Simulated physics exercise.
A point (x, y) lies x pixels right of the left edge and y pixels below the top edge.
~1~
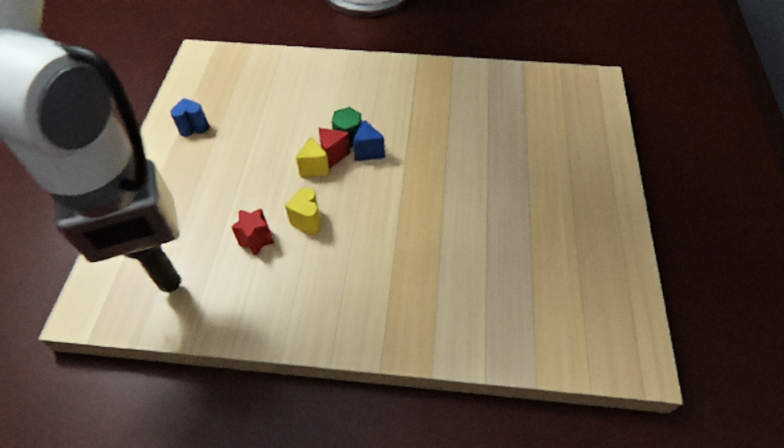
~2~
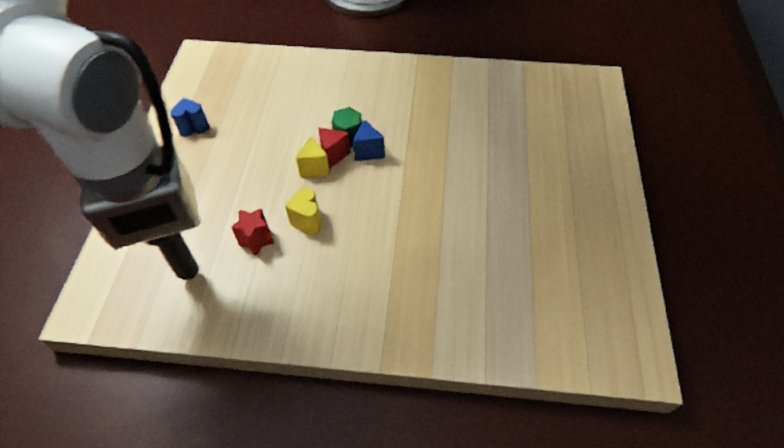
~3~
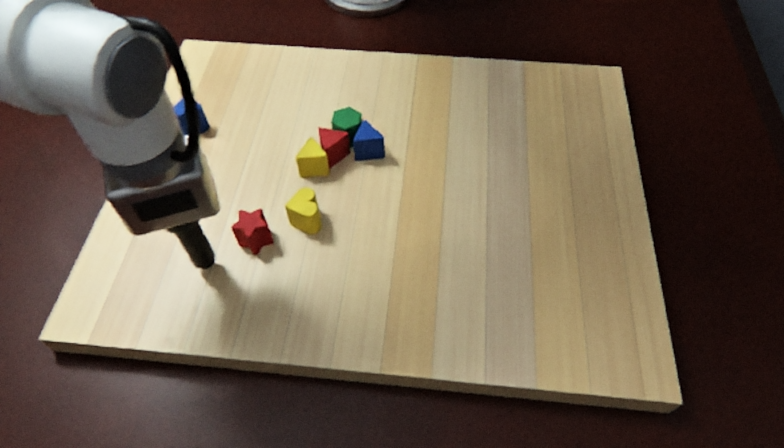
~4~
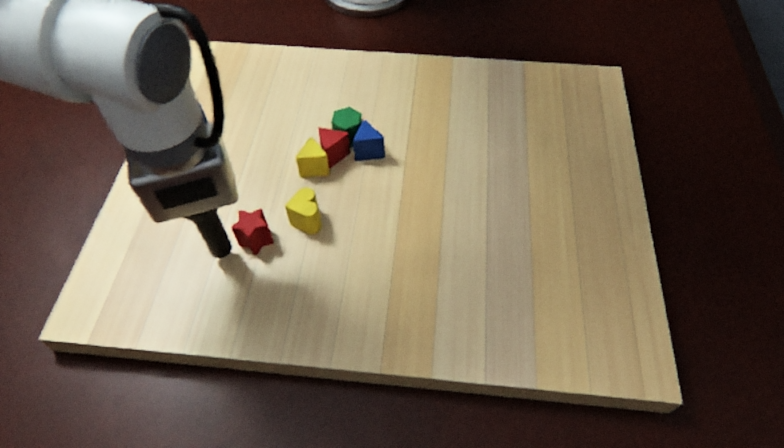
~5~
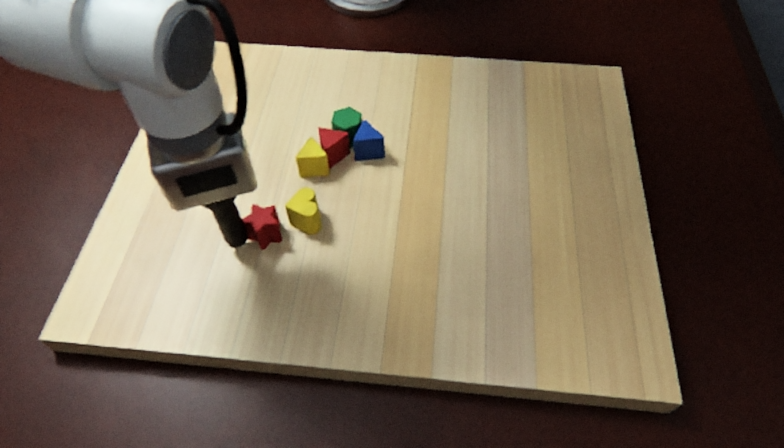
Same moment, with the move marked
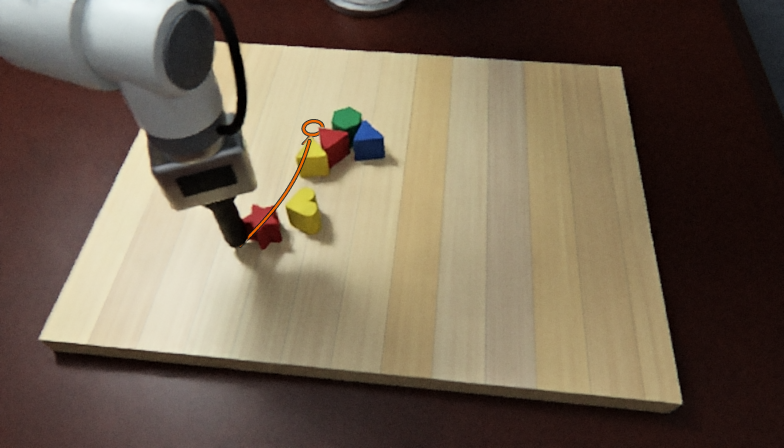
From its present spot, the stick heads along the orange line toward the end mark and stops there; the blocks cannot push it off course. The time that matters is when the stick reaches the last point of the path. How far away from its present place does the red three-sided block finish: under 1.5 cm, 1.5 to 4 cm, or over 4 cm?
The middle band: 1.5 to 4 cm.
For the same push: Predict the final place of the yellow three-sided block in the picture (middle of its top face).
Around (325, 127).
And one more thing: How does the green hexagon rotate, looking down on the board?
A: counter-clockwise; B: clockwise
The answer is A.
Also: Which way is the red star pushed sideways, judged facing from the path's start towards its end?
Goes right.
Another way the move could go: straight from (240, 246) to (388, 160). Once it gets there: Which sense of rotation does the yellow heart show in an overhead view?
Looking from above, the answer is clockwise.
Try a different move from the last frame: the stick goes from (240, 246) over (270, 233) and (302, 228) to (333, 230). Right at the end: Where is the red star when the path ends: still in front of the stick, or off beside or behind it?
I believe the red star loses its place ahead of the stick and slips off.
Path on the board, from (240, 246) by way of (277, 206) and (301, 166) to (313, 128).
The first path, step by step. One third of the way, stick (274, 198); red star (287, 199), turned 85° clockwise; yellow heart (319, 199).
Two thirds of the way, stick (299, 158); red star (288, 199), turned 90° clockwise; yellow heart (319, 199); yellow three-sided block (322, 139), turned 30° clockwise; red three-sided block (342, 132); green hexagon (350, 115), turned 15° anticlockwise.
At the end, stick (312, 120); red star (288, 199), turned 90° clockwise; yellow heart (319, 199); yellow three-sided block (325, 127), turned 100° clockwise; red three-sided block (352, 131); green hexagon (357, 112), turned 25° anticlockwise.
